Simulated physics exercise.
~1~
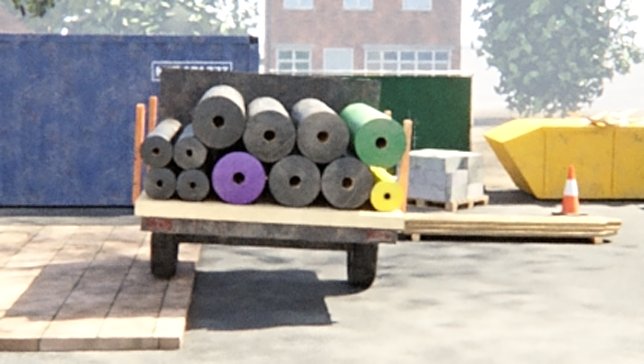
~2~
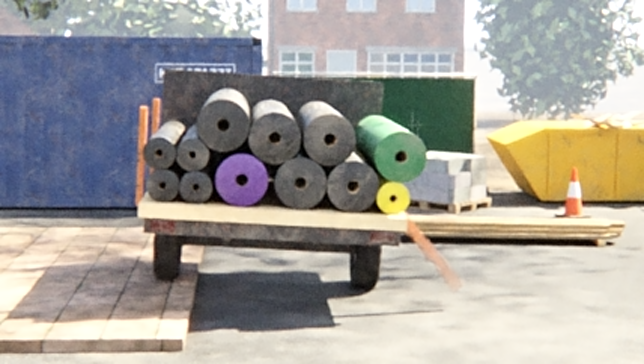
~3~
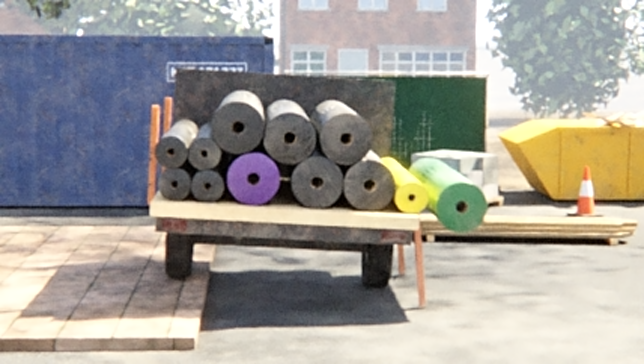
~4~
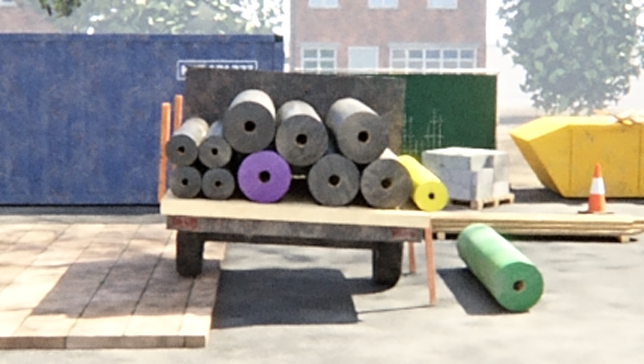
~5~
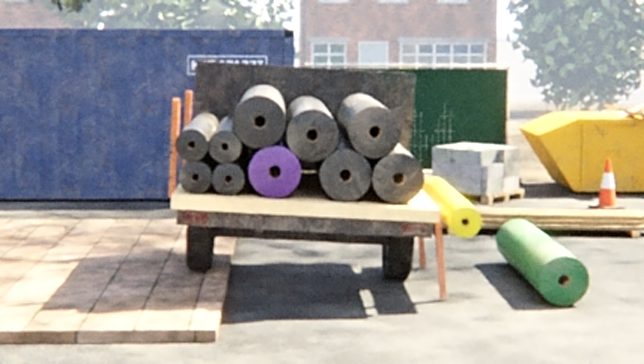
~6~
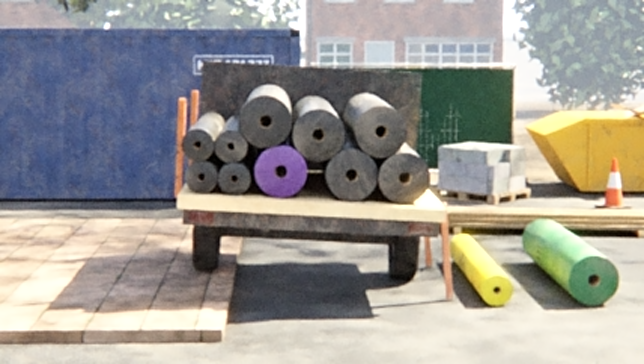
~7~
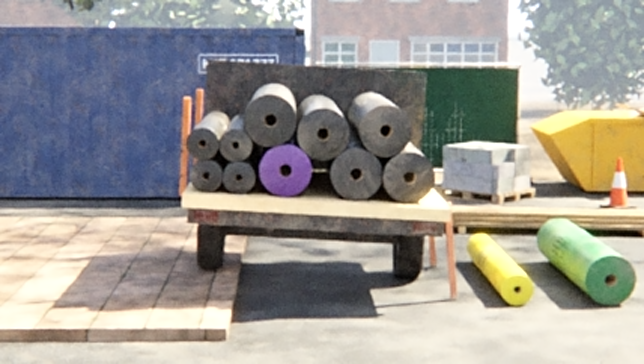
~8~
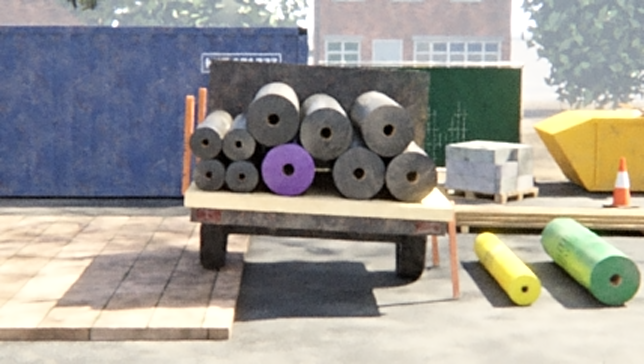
Green and yellow rolls dropping off the right side of a parked trailer as posts swing down, purple and dark rolls staying aboard.
